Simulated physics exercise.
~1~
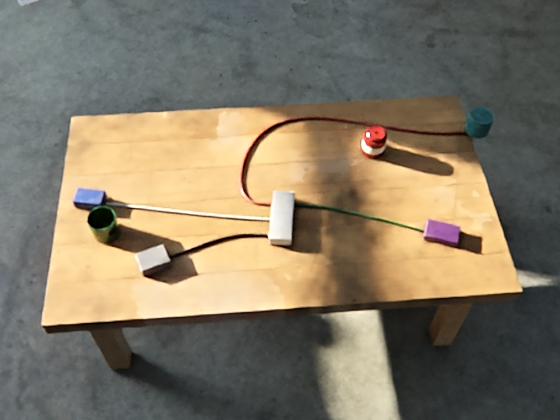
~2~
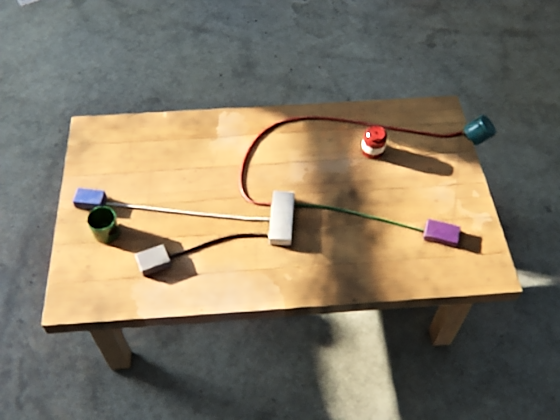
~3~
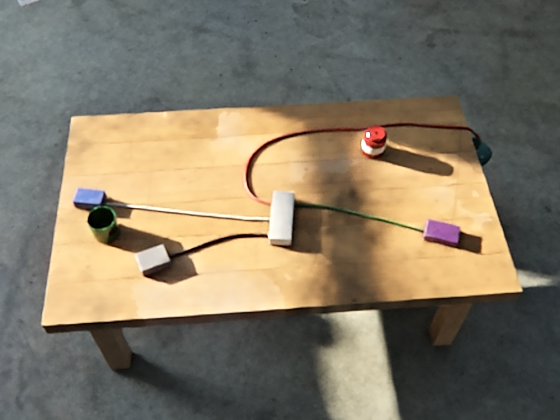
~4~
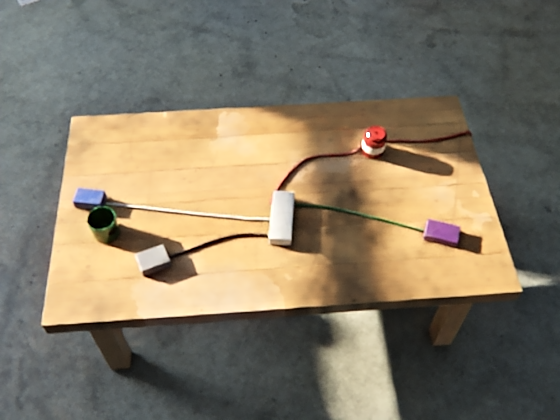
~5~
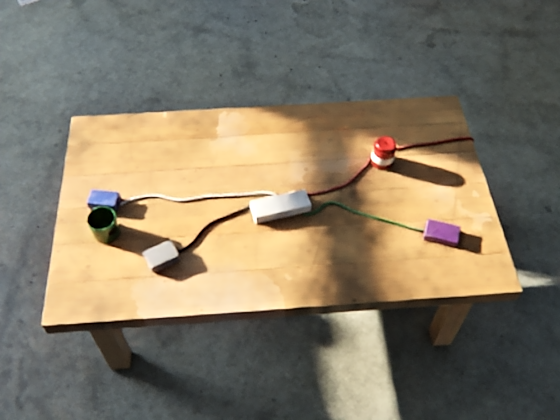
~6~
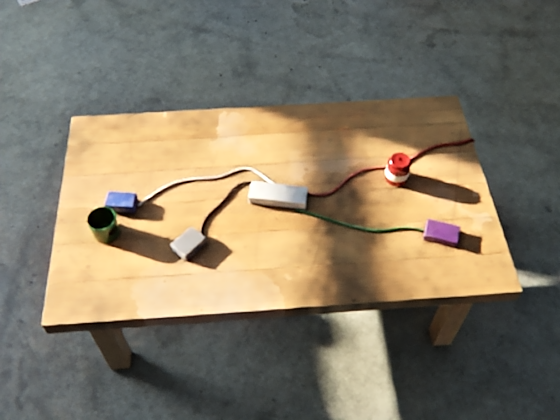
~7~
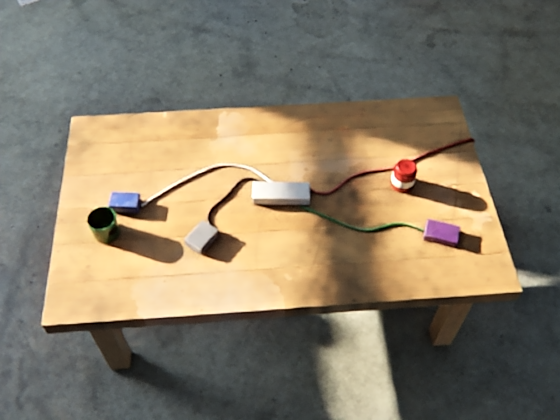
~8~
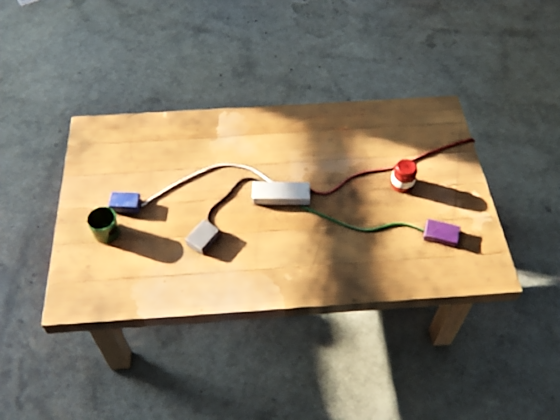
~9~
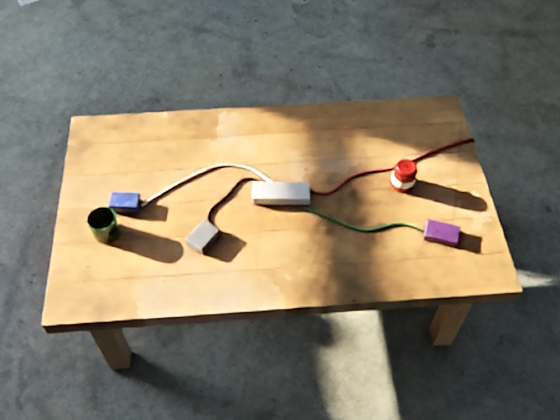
A teal cylindrical device at the far right corner of a wooden table tips over the edge and drops out of sight, pulling its curved red cable after it. The cable sweeps across the tabletop and catches against the red jar. As it tightens, the white power strip swings round and shifts up, while the jar slides right and toward the near side. The grey box and the blue block are drawn to the right by their cables. Everything then settles, with the green mug and purple block still in place and the red cable hanging over the right edge.
